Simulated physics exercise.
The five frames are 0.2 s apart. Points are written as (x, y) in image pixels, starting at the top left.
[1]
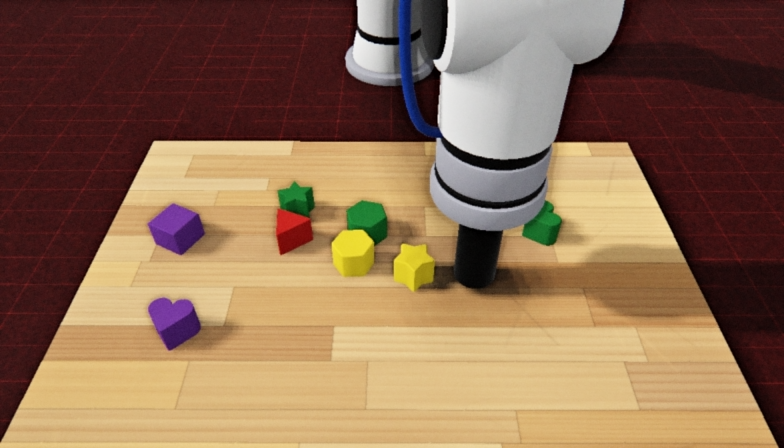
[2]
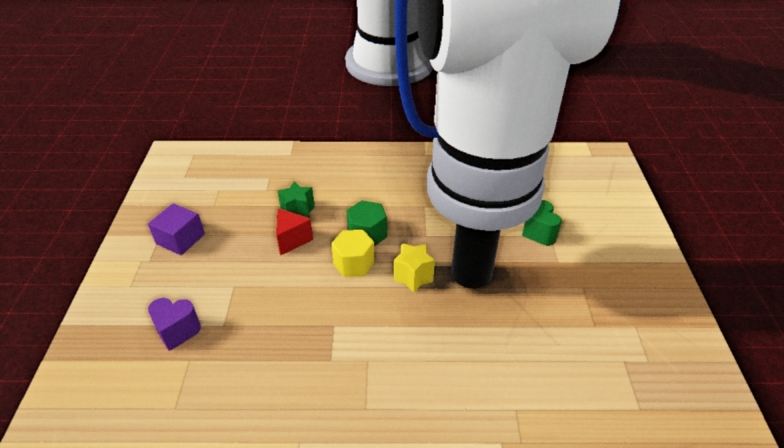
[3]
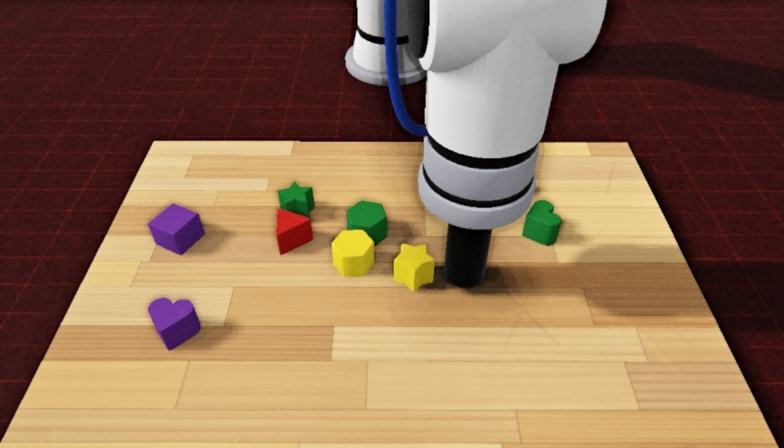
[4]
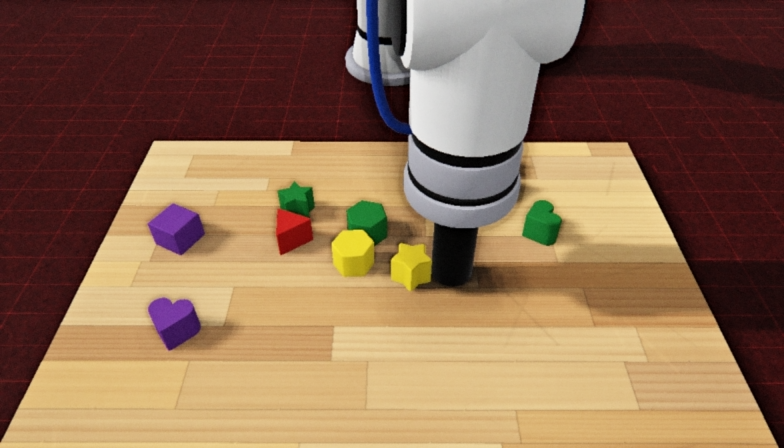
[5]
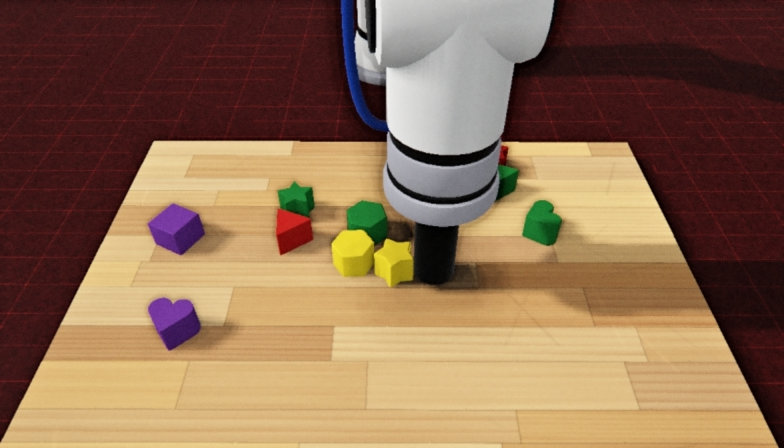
The video shows a robot arm with a black rod above a wooden board of colored blocks, moving left until the rod pushes the yellow star-shaped block a short way left toward the yellow hexagon, while the other blocks stay still.
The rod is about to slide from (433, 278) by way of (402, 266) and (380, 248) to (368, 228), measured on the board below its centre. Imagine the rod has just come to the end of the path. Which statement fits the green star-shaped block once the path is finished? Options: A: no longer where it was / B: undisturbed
I'll go with B - undisturbed.
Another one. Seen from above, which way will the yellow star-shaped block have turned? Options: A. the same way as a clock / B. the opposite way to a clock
It's B.
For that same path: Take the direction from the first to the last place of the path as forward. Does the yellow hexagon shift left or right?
The yellow hexagon is shifted sideways to the left, facing along the path from start to end.
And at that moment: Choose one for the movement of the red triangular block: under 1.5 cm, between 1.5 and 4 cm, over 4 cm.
By the end of the path, it will have gone short of 1.5 cm.
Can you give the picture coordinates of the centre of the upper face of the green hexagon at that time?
It should be at (350, 186) by then.
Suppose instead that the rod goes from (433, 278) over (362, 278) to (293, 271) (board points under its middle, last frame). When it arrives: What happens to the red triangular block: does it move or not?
Here's my answer: The red triangular block gets displaced.
The first path, step by step. Halfway along, rod at (389, 250); yellow hexagon at (315, 235); yellow star-shaped block at (349, 237), turned 20° anticlockwise.
At the end, rod at (368, 220); red triangular block at (285, 219); green star-shaped block unmoved; yellow hexagon at (304, 235); green hexagon at (350, 186); yellow star-shaped block at (340, 234), turned 35° anticlockwise.
